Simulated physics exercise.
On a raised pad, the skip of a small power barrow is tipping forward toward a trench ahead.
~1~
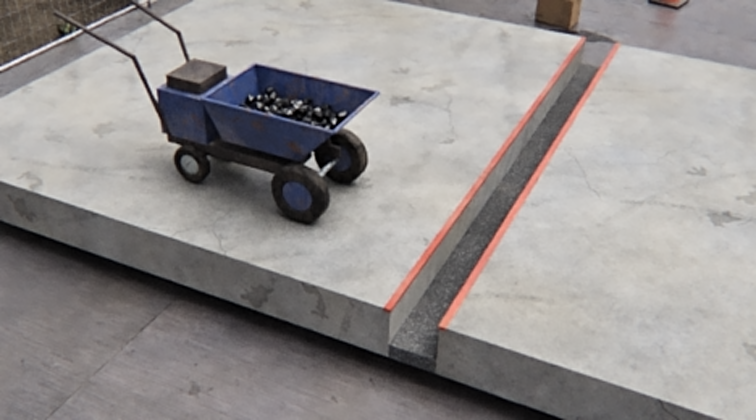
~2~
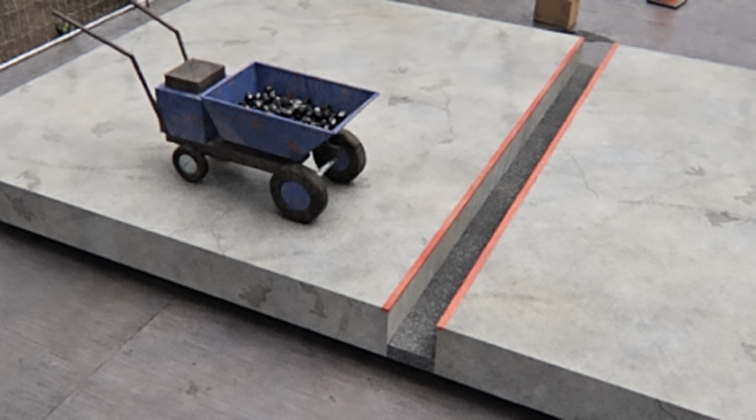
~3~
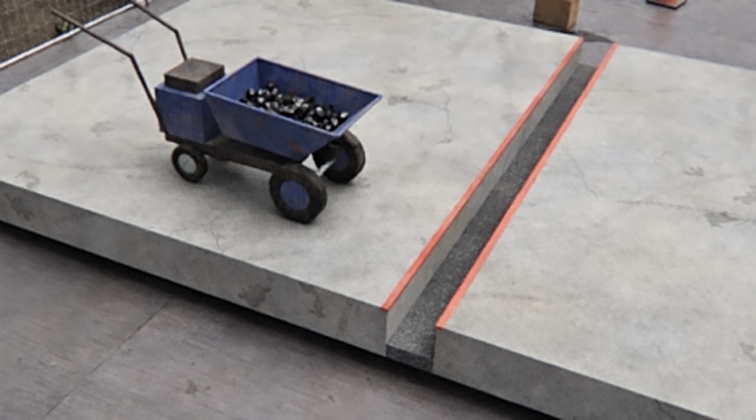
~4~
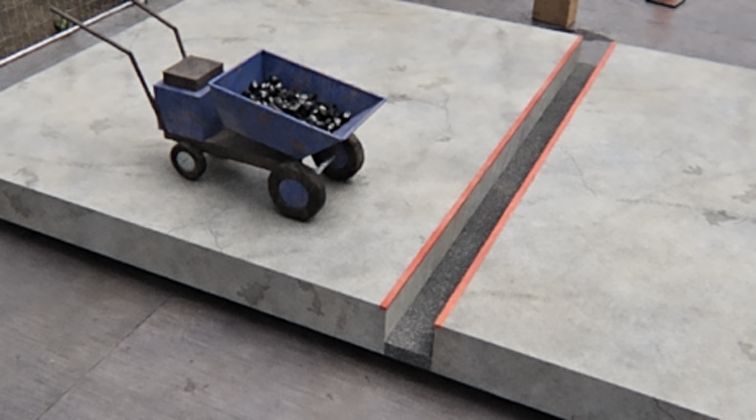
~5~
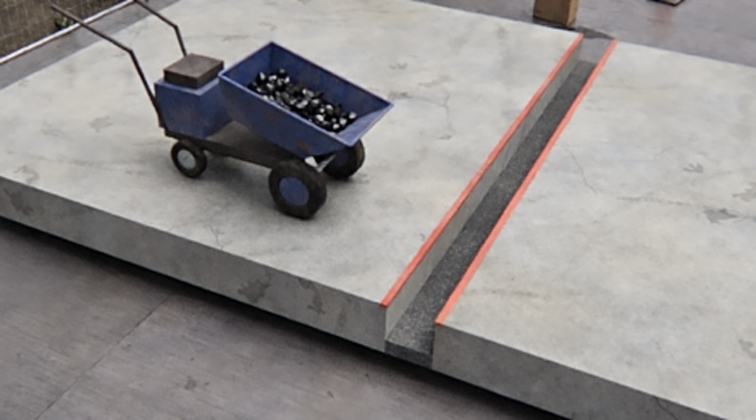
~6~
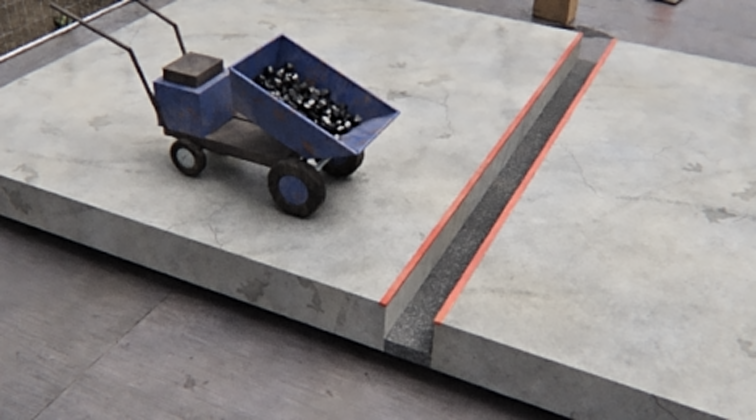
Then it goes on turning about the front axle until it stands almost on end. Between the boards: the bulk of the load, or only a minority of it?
Only a minority of it.
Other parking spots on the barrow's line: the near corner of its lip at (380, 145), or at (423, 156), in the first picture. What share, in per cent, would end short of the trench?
Near 0 and 0 percent respectively.
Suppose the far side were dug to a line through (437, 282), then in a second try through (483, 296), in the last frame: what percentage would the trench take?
In turn 20 and 30 in a hundred.
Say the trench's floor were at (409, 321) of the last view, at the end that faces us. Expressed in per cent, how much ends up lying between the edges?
Something close to 30 per cent.
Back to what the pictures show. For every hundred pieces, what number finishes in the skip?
Close to 35 per cent, give or take.
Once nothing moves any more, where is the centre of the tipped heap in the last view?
(432, 222).
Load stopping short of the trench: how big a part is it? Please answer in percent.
Roughly 40 per cent of the load.
Shortly afterwards, skip tipped steeply; the whole lot in the skip.
Next, skip tipped right over; near two thirds in the skip; near a third short of the trench; only a few in or heaped over the trench.
Some moments later, skip tipped right over; near a third in the skip; near a third short of the trench; near a quarter in or heaped over the trench.
In the end, skip tipped right over; near a third in the skip; near a third short of the trench; near a quarter in or heaped over the trench; none at all beyond it.
